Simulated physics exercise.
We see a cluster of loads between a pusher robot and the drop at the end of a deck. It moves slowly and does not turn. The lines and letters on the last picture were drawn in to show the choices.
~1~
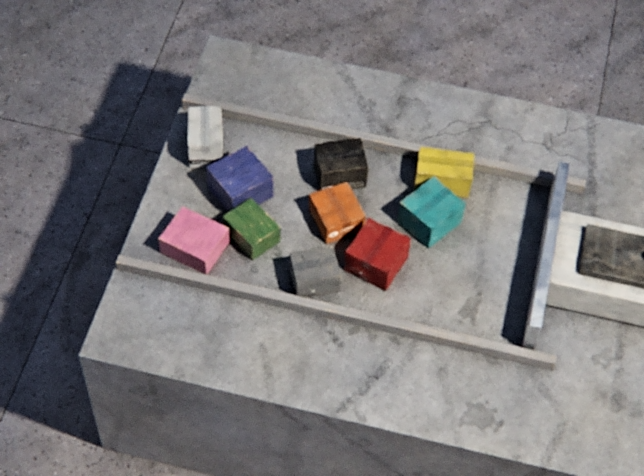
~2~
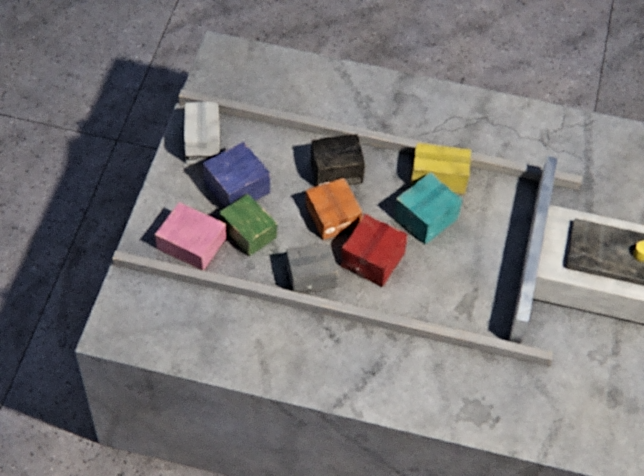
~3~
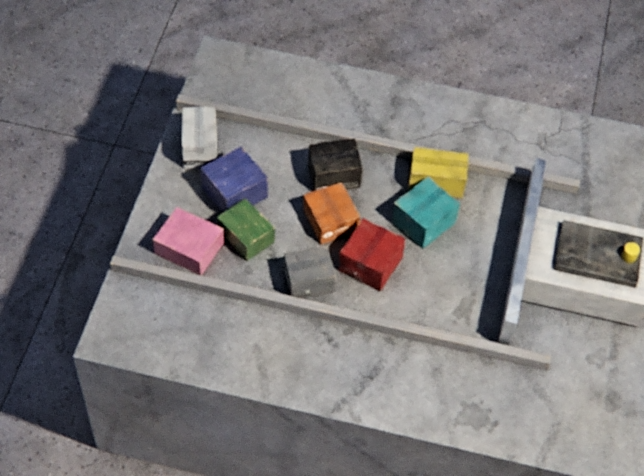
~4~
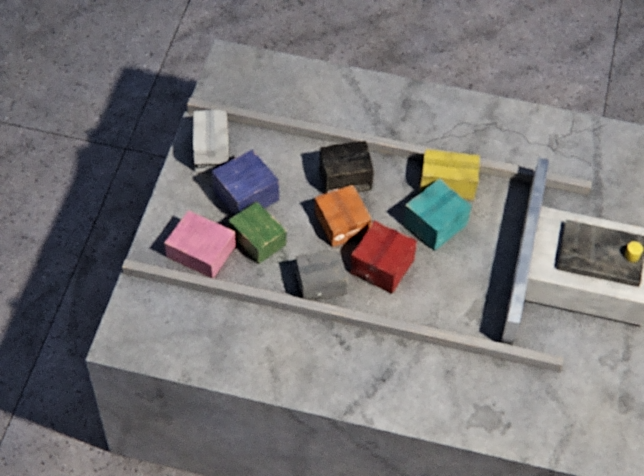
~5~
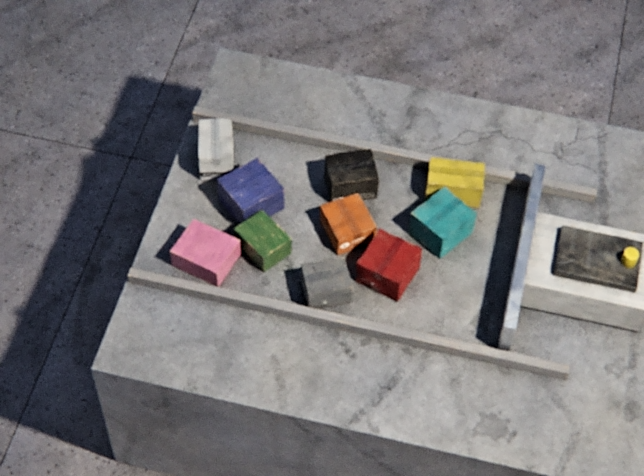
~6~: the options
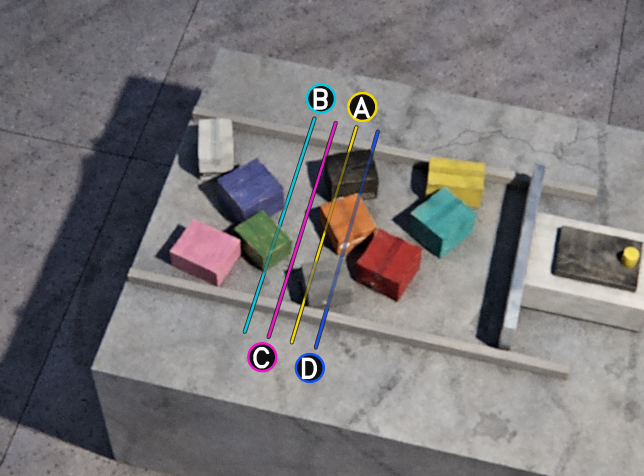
On a concrete deck, a pusher with a wide blade sliding slowly left between two rails, scattered coloured blocks staying still.
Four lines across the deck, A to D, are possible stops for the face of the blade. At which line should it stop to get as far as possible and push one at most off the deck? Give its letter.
Stop at B.
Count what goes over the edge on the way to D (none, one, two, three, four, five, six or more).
By then, none.
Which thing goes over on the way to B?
The white box.
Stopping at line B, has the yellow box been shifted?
By then, yes.
On the marked copy, A at (326, 228); B at (282, 219); C at (304, 224); D at (349, 233).
Following B. Soon after the start, robot (503, 237); yellow box (418, 173); turquoise box (406, 223).
Later, robot (416, 219); white box (213, 147); blue crate (232, 191).
In the end, robot (350, 205); white box over the edge; blue crate (174, 181); one fallen.
As for the rest, A is within the limit but short; C is within the limit but short; D is within the limit but short.
